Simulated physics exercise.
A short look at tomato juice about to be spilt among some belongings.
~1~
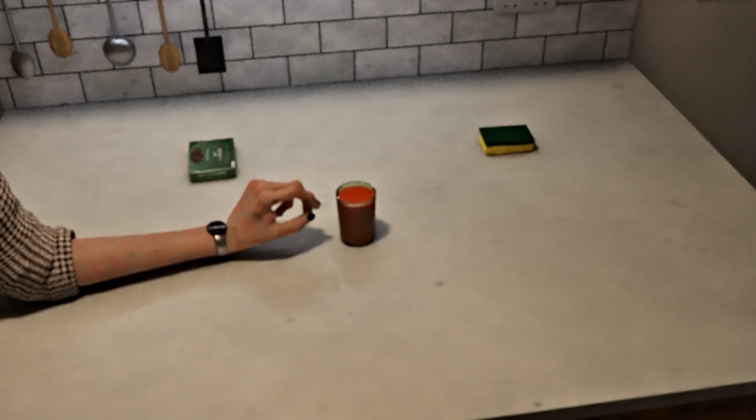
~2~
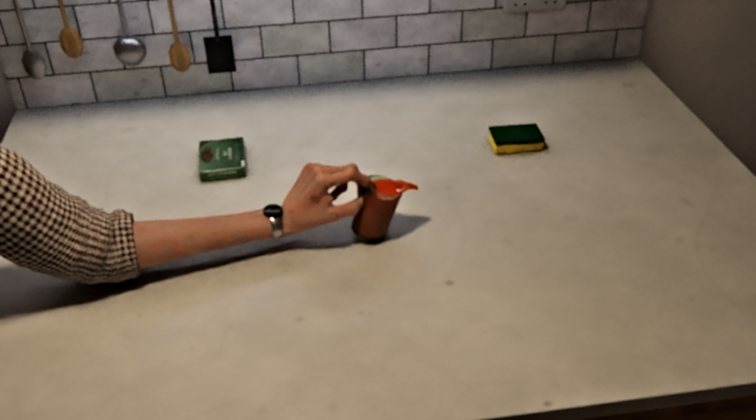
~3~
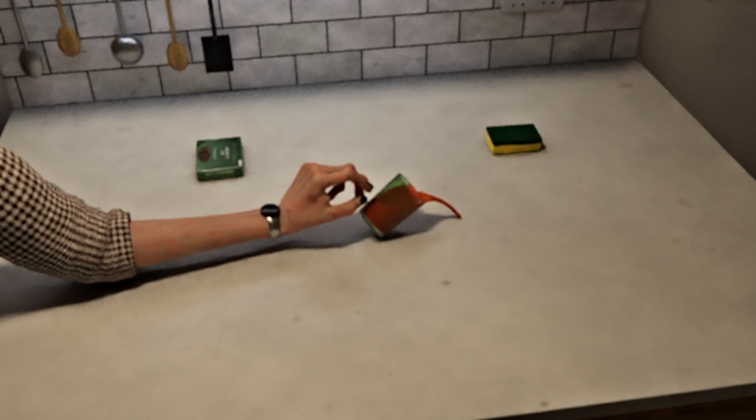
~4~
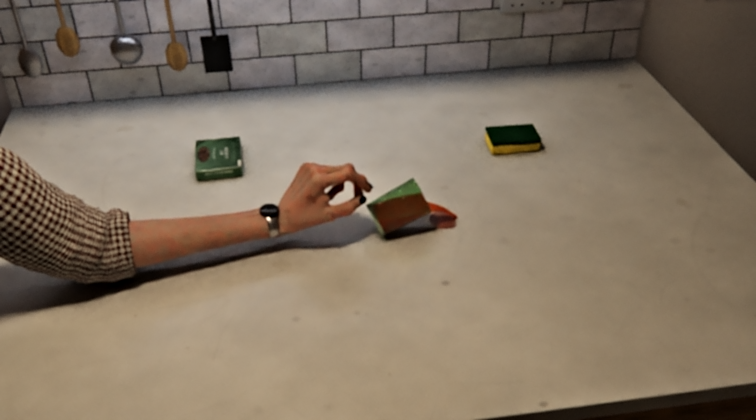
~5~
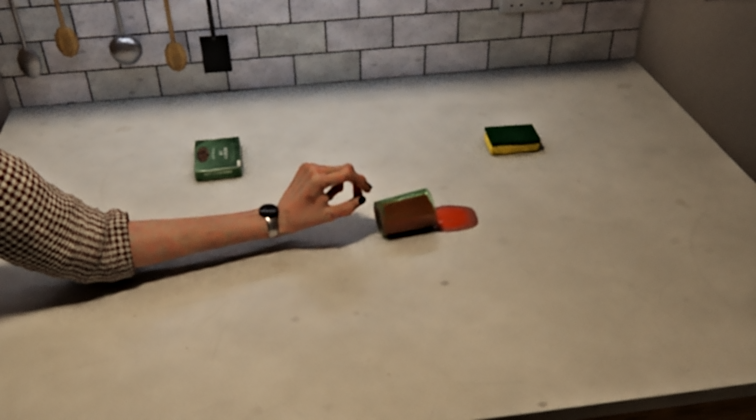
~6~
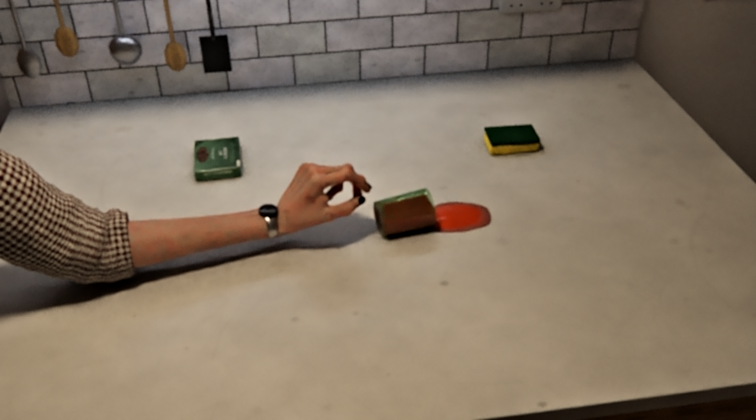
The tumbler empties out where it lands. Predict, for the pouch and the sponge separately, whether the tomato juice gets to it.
Result: The pouch will most likely avoid the spill. The sponge will most likely meet the spill.
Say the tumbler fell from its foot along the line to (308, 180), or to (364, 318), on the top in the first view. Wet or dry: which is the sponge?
Case one, the item is left alone; case two, the item is left alone.
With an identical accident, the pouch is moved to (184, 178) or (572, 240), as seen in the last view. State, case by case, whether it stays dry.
On the first try it keeps clear of the spill, and on the second it is hit by the spill.
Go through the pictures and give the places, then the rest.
In the first picture, it stands upright; tumbler (357, 213) nearly full; pouch (211, 154); sponge (507, 133).
The second picture shows fingers against its side; tumbler nearly full, surface at (382, 190).
In the third picture, it is falling; tumbler (393, 205) tipped 55°; sponge (514, 133).
In the fourth picture, it is falling; tumbler (400, 207) tipped 70°; a puddle starts at (443, 220); pouch (218, 152).
In the fifth picture, it is down; tumbler (406, 212) tipped 85°; a puddle starts at (449, 218).
In the sixth picture, it is down; tumbler (406, 212) tipped 85°; a puddle starts at (454, 218); pouch (217, 153); sponge (513, 133).
A moment on, the puddle covers about as much as a tray; the pouch is untouched; the sponge is untouched.
Further on, the puddle covers about as much as a big tray; the pouch is untouched; the sponge is reached.
When it is over, the puddle covers about as much as a big tray; the pouch is untouched; the sponge is reached.
